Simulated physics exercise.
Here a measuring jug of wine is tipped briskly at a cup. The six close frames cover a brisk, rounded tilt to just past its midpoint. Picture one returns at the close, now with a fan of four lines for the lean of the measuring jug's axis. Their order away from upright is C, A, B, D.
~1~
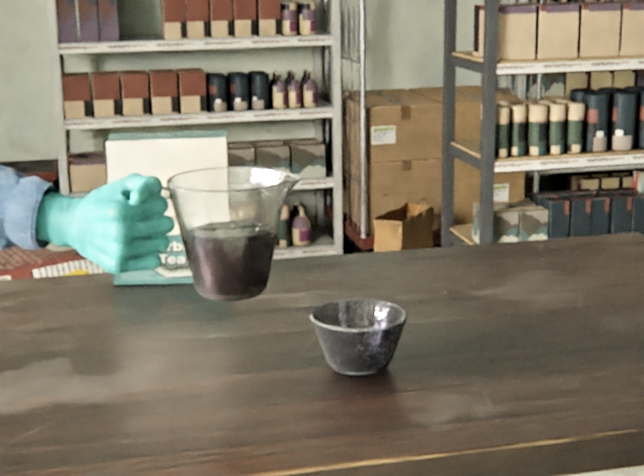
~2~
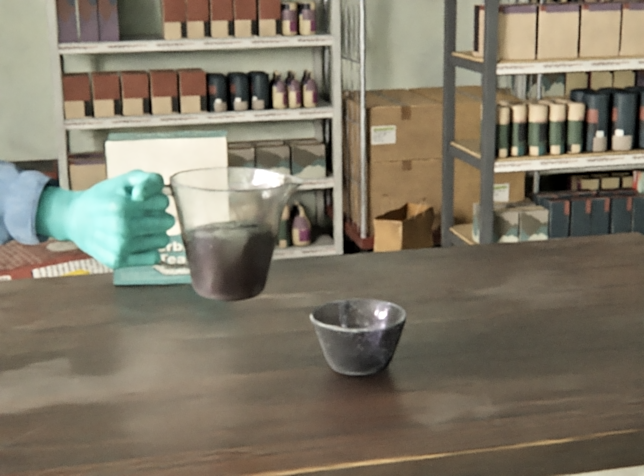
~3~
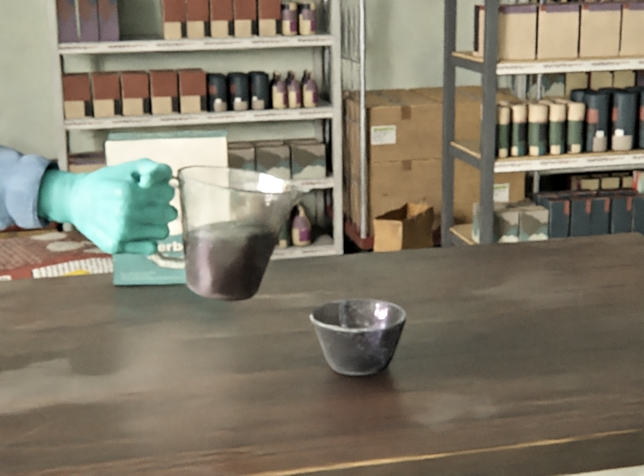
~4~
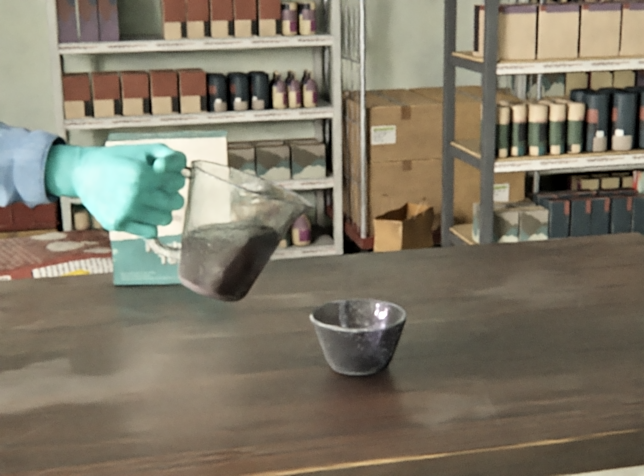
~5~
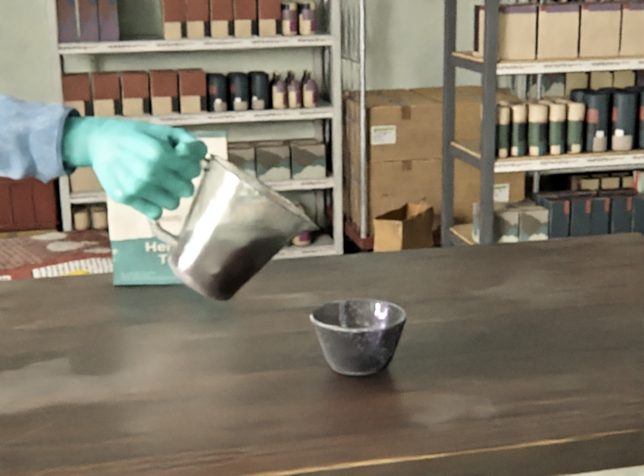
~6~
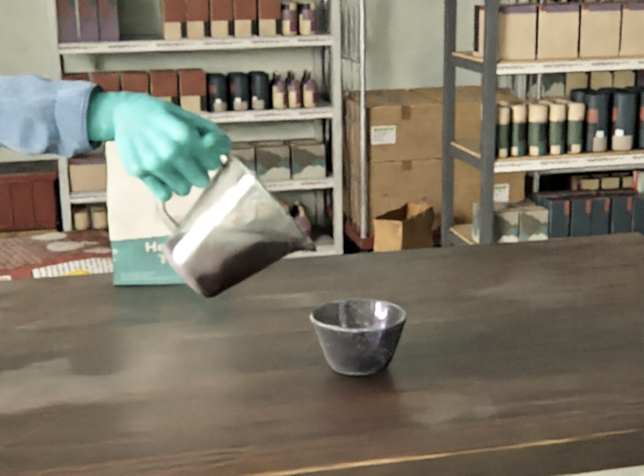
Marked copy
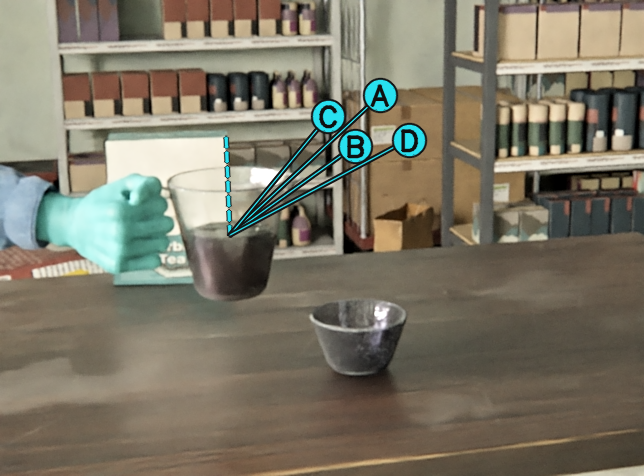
A hand in a teal glove and blue sleeve, at the left, holds a clear measuring jug of dark wine above a dark wooden table, seen from the front in a stockroom. A small dark grey cup sits right of the jug, before shelves of boxes and bottles and stacked cardboard cartons. The hand rises and briskly tilts the jug steeply rightward, its lip lowering, while the camera stays still.
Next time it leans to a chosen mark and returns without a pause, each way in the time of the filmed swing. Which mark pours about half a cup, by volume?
It is D.
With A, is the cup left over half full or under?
Under half.
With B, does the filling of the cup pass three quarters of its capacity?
No.
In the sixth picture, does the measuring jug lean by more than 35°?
Yes.
In cyan, A at (367, 106); B at (340, 155); C at (317, 129); D at (394, 147).
Choosing A, the cup ends with about 11 % of what it can hold.
Choosing B, the cup ends with about 27 % of what it can hold; 5 % of the wine is spilt.
Choosing C, the cup ends with about 1 % of what it can hold.
Choosing D, the cup ends with about 49 % of what it can hold; 7 % of the wine is spilt.
